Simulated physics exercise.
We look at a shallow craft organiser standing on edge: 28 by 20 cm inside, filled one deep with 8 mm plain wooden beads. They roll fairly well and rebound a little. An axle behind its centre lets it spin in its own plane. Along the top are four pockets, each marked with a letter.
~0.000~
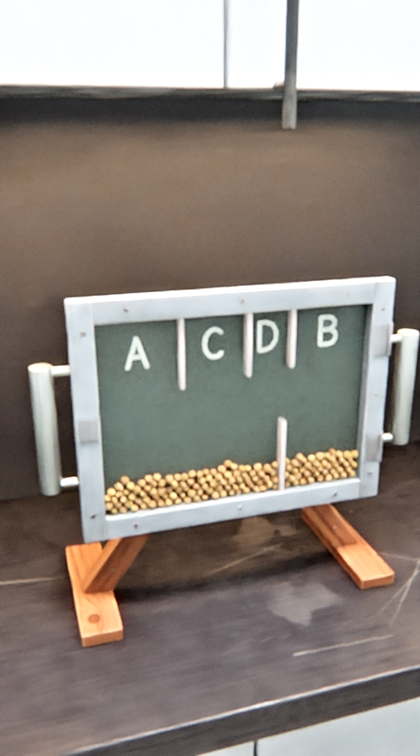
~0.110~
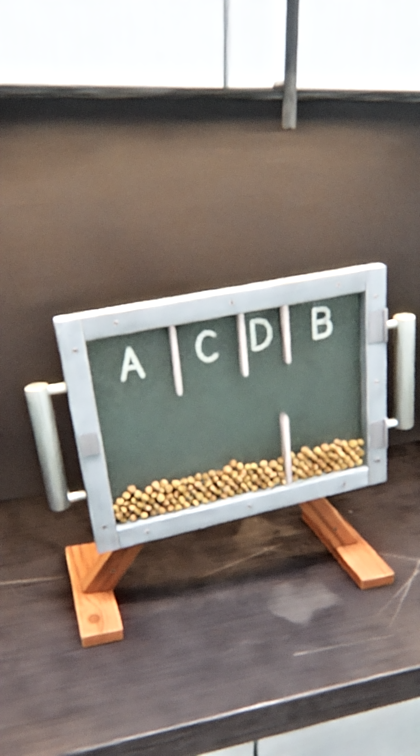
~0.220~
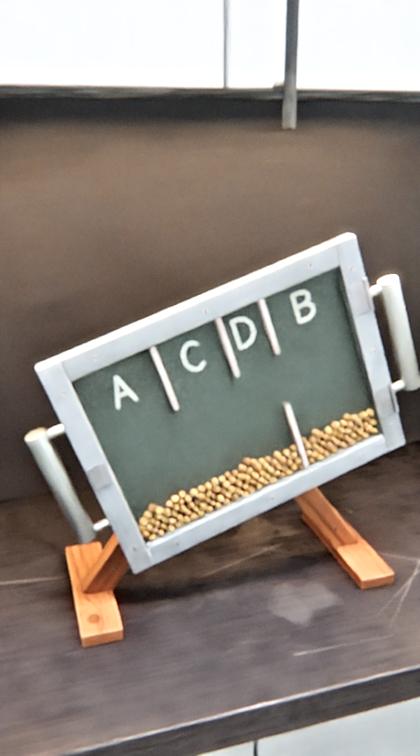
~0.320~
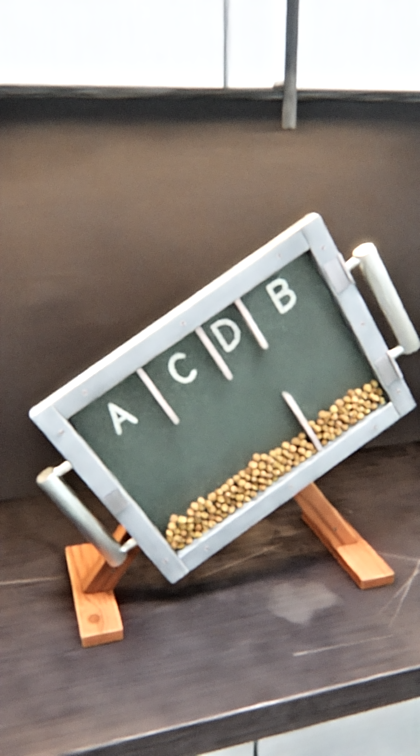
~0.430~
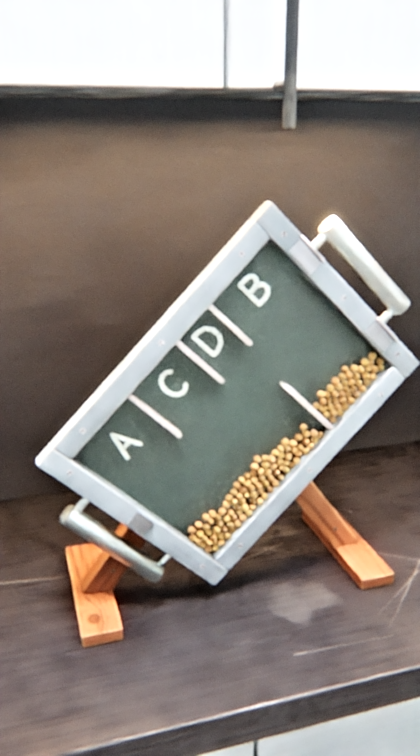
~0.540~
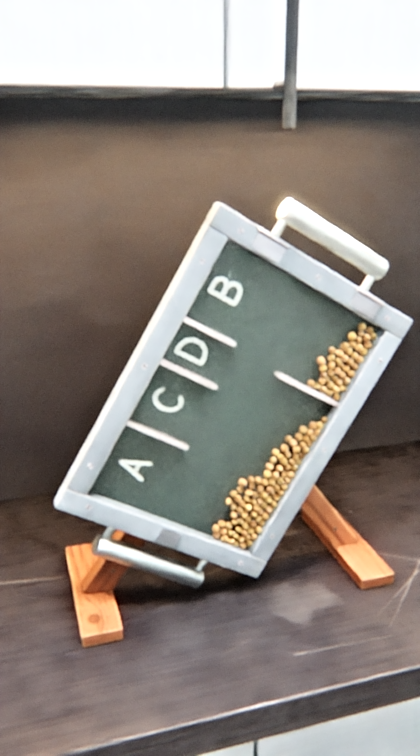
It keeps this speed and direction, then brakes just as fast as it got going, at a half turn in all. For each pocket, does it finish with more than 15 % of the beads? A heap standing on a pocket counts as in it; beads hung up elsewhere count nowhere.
A yes, B no, C no, D yes.
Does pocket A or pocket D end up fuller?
It is pocket A.
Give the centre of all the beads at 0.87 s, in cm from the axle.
Some 6 cm right and 4 cm below.
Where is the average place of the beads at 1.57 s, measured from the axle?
Some 6 cm right and 6 cm below.
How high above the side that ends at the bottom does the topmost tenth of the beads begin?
Roughly 7 cm.
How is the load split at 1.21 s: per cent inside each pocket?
Pocket A: 35; pocket B: 5; pocket C: 5; pocket D: 15.
After 0.87 s it has turned 101°, the beads' middle is 6 cm right of and 4 cm below the axle; inside pockets, A 5 %.
After 1.57 s it has turned 180°, the beads' middle is 6 cm right of and 6 cm below the axle; inside pockets, A 55 %, B 10 %, C 5 %, D 20 %.
Settled by 2.3 s, A 70 %, B 10 %, C 5 %, D 20 %.
